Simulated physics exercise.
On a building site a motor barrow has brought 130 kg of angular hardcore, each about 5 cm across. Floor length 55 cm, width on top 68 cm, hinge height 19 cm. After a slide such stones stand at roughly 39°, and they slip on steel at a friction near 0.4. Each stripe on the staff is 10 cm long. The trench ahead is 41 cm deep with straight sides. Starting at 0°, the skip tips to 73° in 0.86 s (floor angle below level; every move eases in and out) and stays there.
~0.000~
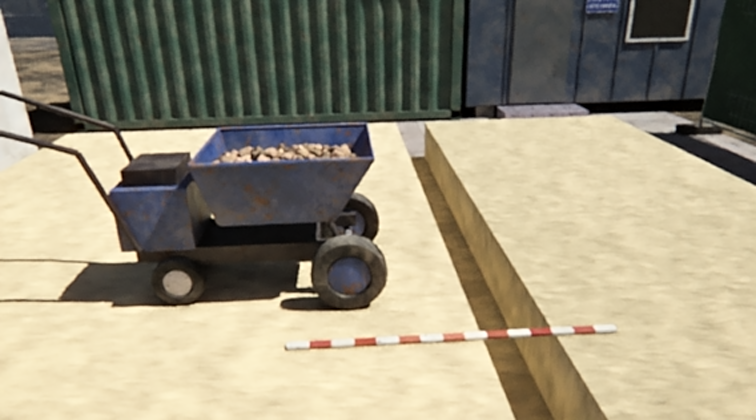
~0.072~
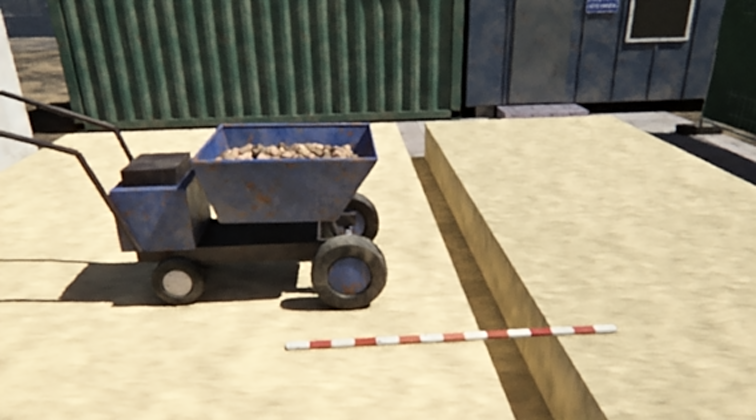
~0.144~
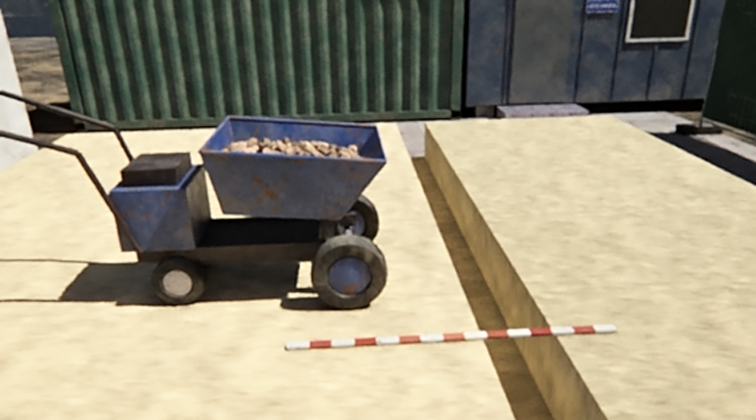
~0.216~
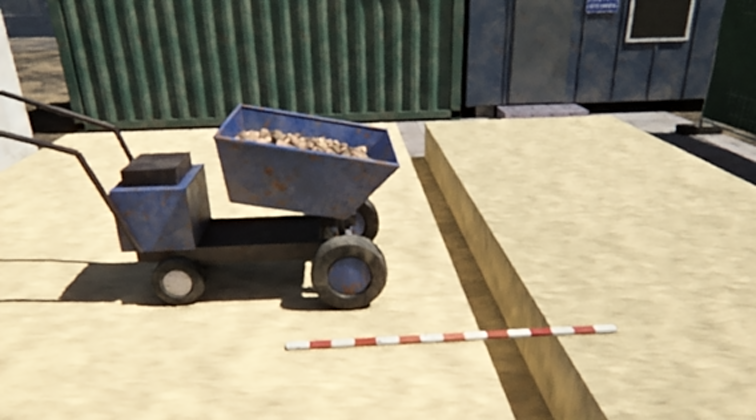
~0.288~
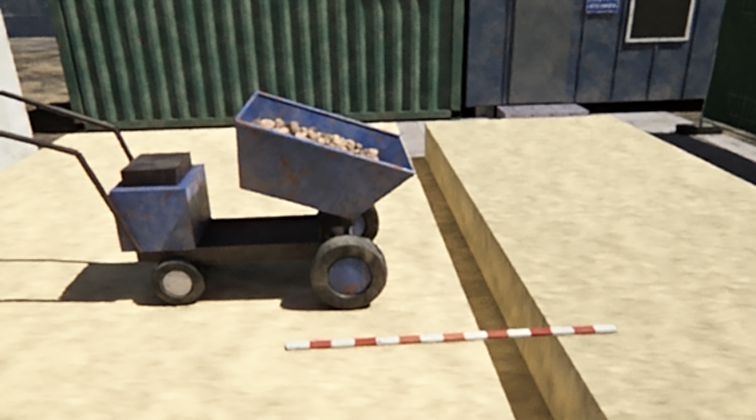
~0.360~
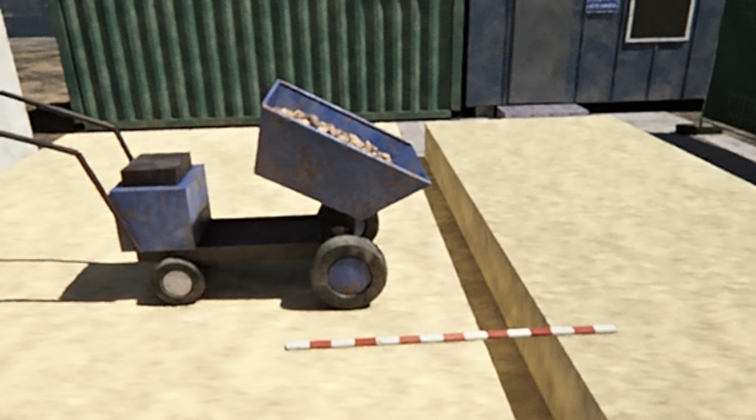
Blue skip of a motor barrow, loaded with stones, tilting steadily down to the right beside a straight-sided trench on sandy ground.
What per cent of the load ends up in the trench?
Some 64 per cent of it.
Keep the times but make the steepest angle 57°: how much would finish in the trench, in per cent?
In that case some 20 per cent.
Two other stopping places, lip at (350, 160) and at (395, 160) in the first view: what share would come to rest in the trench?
First some 70, then 50 per cent.
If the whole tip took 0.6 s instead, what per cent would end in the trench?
In that case some 55 per cent.
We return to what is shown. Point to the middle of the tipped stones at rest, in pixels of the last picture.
Around (491, 321).
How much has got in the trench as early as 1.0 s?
About 20 per cent by then.
After 0.6 s the floor is at 61°; 100 % in the skip; the foremost stones are at (453, 212).
After 1.0 s the floor is at 73°; 77 % in the skip, 22 % in the trench, 1 % past the trench; the foremost stones are at (526, 256).
After 1.3 s the floor is at 73°; 45 % in the skip, 44 % in the trench, 10 % past the trench; the foremost stones are at (603, 249).
After 3.3 s the floor is at 73°; 25 % in the skip, 64 % in the trench, 10 % past the trench; the foremost stones are at (650, 258).
